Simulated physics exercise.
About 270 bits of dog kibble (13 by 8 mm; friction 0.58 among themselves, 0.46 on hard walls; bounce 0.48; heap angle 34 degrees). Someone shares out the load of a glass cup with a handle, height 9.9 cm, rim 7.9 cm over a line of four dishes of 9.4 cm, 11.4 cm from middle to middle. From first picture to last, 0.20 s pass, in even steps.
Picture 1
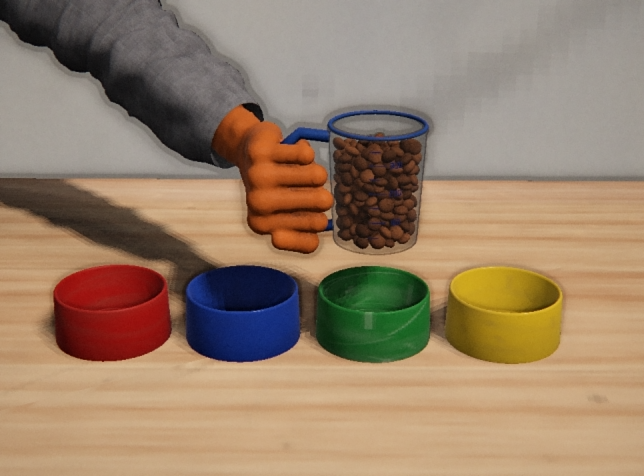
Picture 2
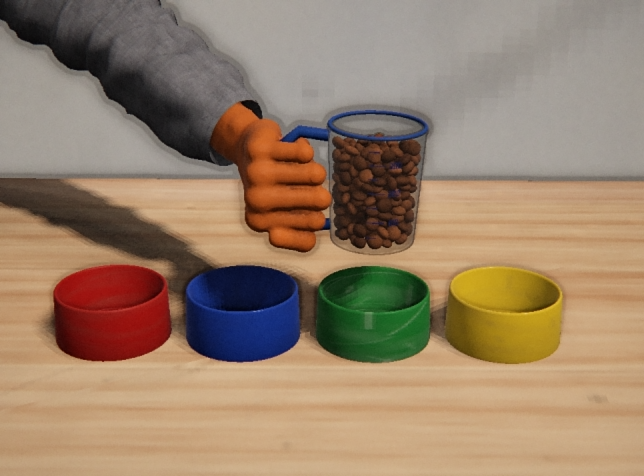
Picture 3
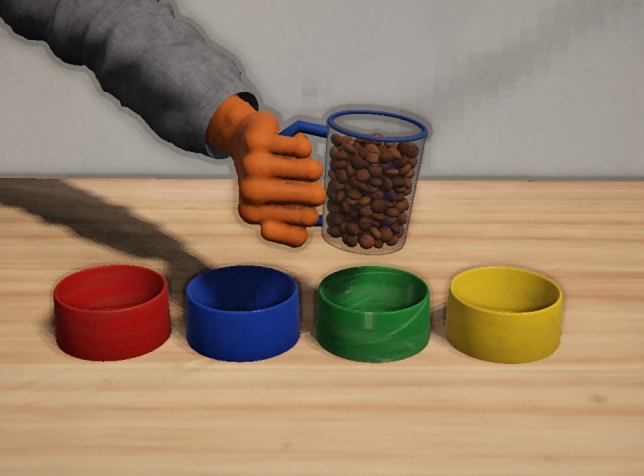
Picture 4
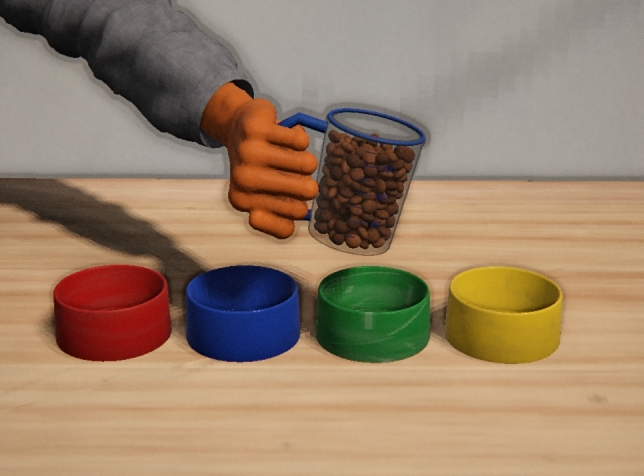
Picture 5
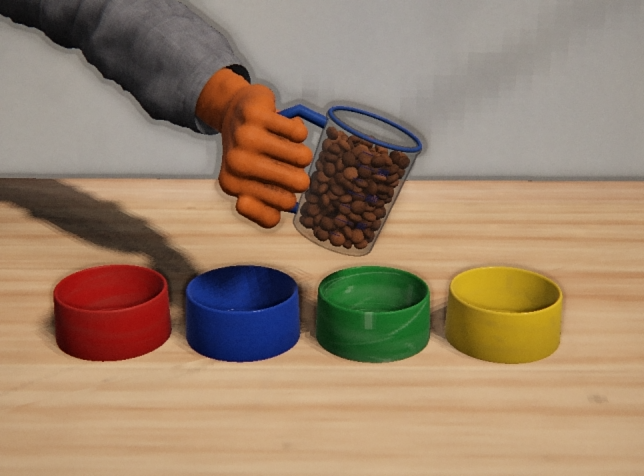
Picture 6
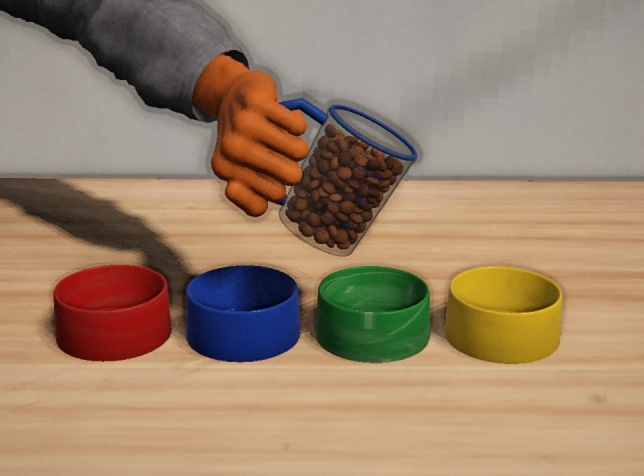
An arm in a grey sleeve with an orange hand reaches in from the upper left, holding a clear cup by its blue handle above a pale wooden table, seen from the front and slightly above. The blue-rimmed cup is full of brown kibble, and red, blue, green and yellow dishes stand in a row below. The hand gradually tilts the cup rightward while shifting slightly left, the view staying still.
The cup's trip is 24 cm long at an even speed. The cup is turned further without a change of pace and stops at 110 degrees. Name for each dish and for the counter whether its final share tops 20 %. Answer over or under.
Red: Under, blue: Over, green: Under, yellow: Under, counter: Over.
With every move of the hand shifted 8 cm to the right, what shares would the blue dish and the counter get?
In that case blue 30, counter 10.
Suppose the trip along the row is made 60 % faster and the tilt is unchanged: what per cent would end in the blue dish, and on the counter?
Blue 30, counter 50.
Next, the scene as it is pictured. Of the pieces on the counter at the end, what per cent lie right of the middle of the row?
About 30 per cent.
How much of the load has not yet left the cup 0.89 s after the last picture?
Some 35 per cent of the load.
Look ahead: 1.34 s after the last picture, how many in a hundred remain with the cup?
Roughly 15 per cent.
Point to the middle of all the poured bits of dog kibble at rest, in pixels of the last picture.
At about (241, 323).
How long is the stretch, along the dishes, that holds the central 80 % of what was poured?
Roughly 17 cm.
Then, 0.54 s after the last picture, tilt 110 degrees; cup holds 75 %, blue 5 %, green 5 %.
Then, 0.89 s after the last picture, tilt 110 degrees; cup holds 35 %, blue 40 %, green 5 %.
Then, 1.34 s after the last picture, tilt 110 degrees; cup holds 15 %, red 5 %, blue 45 %, green 5 %.
In the end, red 15 %, blue 45 %, green 5 %, yellow 0 %, counter 30 %, cup 5 %.
